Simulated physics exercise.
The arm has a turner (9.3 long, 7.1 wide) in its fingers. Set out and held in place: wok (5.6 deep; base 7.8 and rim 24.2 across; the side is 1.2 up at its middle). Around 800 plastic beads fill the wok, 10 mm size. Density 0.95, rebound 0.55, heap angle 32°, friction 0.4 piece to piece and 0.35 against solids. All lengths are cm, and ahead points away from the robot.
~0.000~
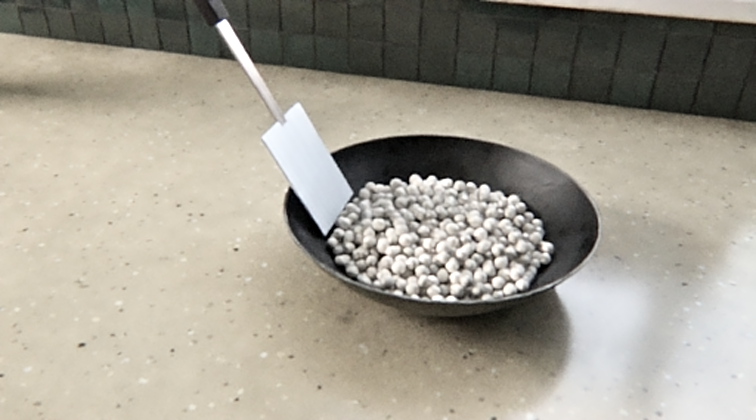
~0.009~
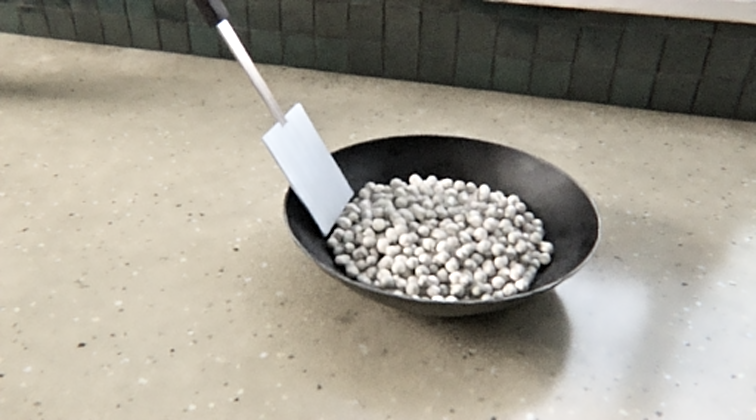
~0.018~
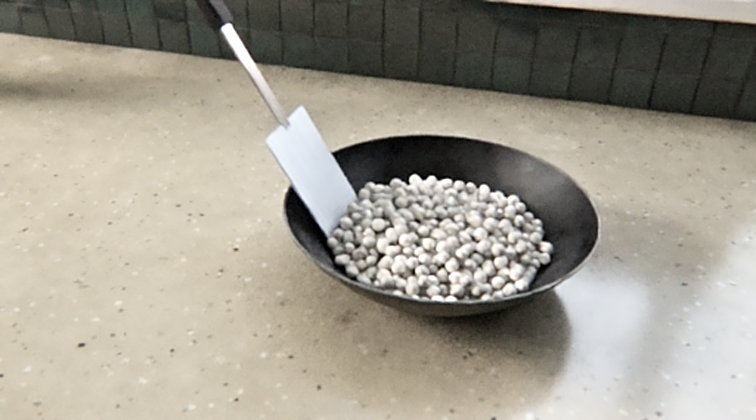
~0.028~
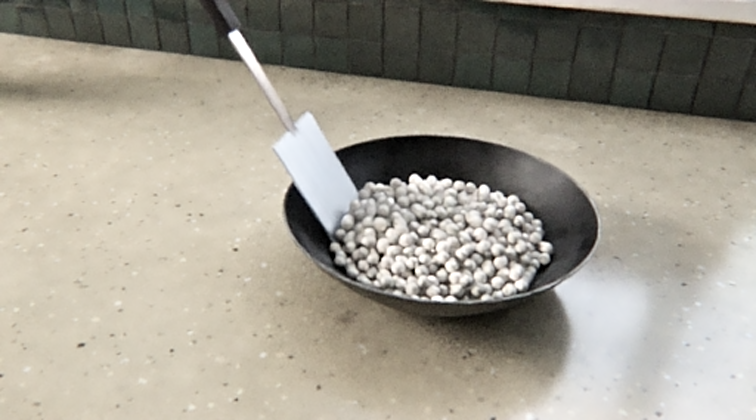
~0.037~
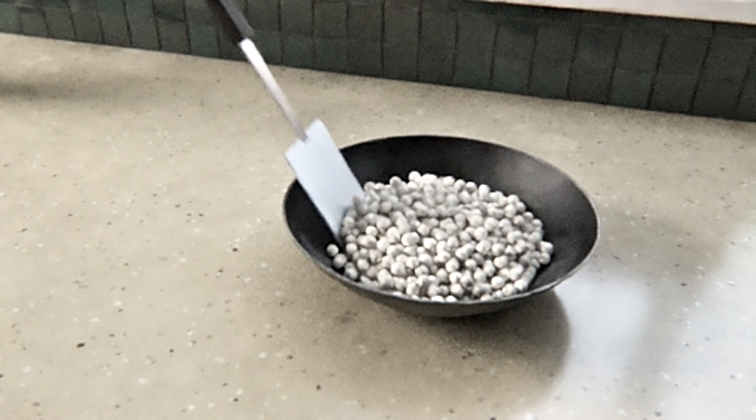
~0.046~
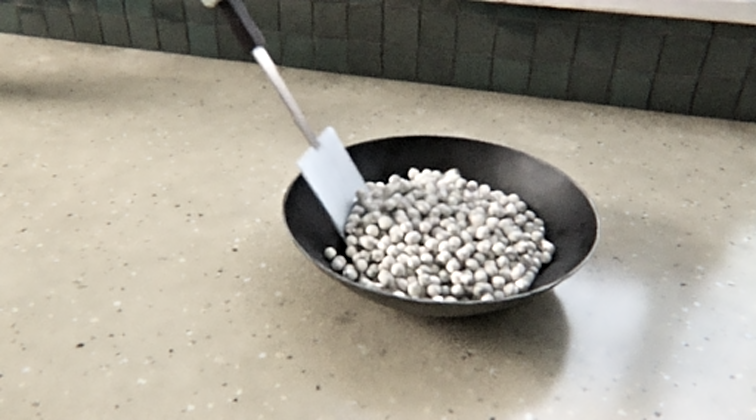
On a speckled countertop, a turner leans into a dark wok filled with small pale beads; after barely moving at first, it slides slightly right and down, nudging the beads at the left side into a slightly higher heap.
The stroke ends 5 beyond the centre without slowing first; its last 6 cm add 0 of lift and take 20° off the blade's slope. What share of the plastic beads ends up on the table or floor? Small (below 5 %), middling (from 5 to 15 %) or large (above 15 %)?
Share on the table or floor: Middling (from 5 to 15 %).
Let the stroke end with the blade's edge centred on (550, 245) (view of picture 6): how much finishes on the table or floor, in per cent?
Some 45 per cent.
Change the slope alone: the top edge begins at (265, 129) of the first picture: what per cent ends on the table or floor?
Some 5 per cent.
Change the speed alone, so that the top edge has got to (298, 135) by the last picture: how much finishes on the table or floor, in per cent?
Some 5 per cent.
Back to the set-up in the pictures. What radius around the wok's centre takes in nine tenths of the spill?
Some 30 cm.
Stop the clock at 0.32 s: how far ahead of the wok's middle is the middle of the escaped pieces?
Roughly 14 cm.
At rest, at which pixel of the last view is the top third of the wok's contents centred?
Around (536, 226).
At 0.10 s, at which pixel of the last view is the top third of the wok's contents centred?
At about (470, 216).
By 0.07 s, sloping 59°, highest piece 7 above the table; 796 in the wok.
By 0.10 s, sloping 52°, highest piece 8 above the table; 794 in the wok, 2 on the blade or in flight.
By 0.32 s, sloping 39°, highest piece 7 above the table; 729 in the wok, 53 on the table or floor, 14 on the blade or in flight.
By 1.37 s, sloping 39°, highest piece 7 above the table; 725 in the wok, 71 on the table or floor.
Final count, 725 in the wok, 71 on the table or floor. That is 9 % on the table or floor.
